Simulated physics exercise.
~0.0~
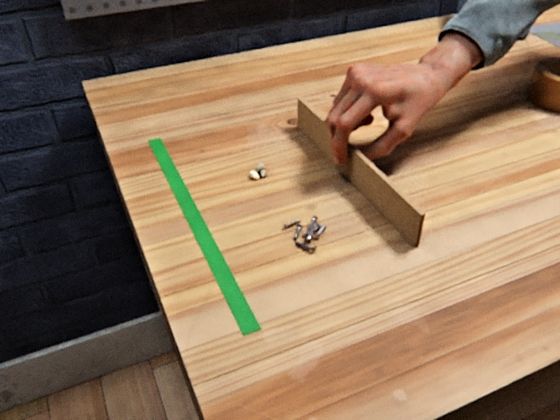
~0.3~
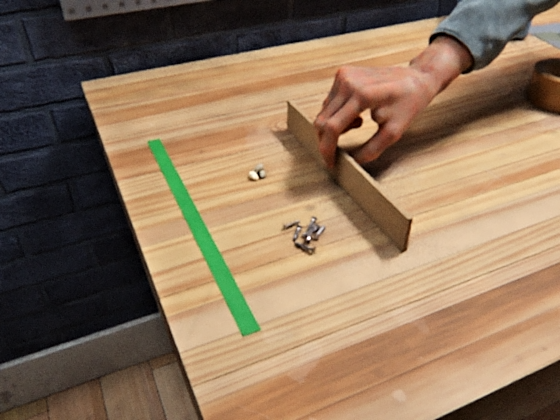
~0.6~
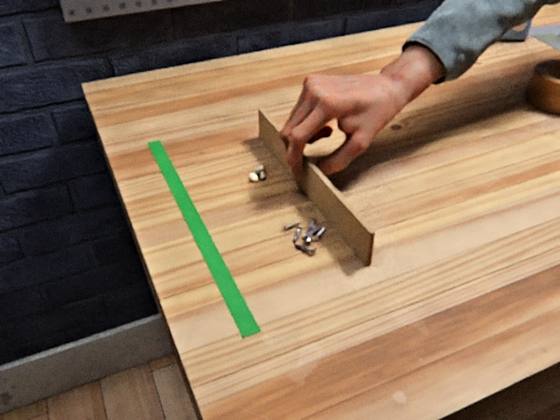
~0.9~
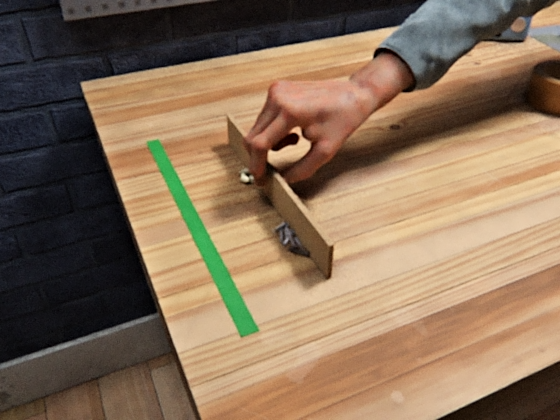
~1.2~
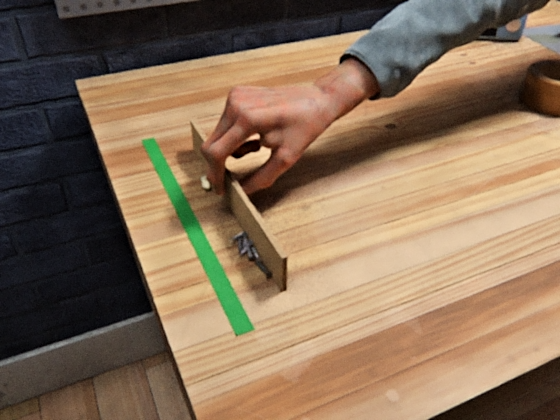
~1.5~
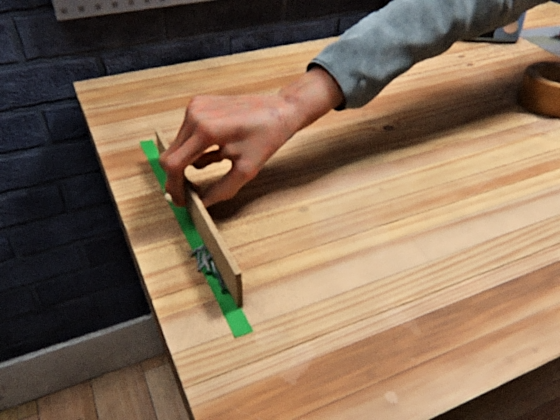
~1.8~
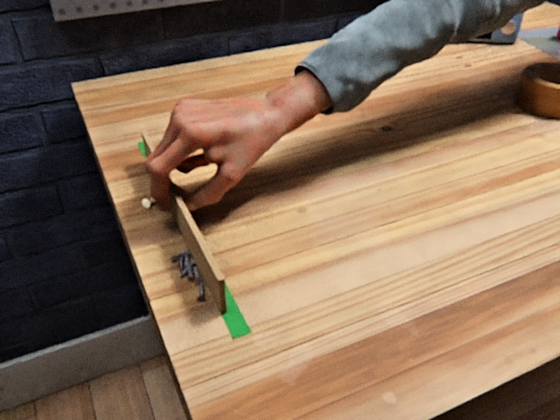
A hand in a grey-blue sleeve holds a thin piece of card upright on a striped wooden table and slides it to the left. Ahead of it lie two loose groups, a nearer cluster of small metallic bits and a smaller pale group farther away, with a strip of green tape beyond them. The card reaches both groups and pushes them along toward the tape. The bits cross the green strip as the card follows. Finally the card stops at the tape, still held by the fingers, with both groups resting on the table just past it.
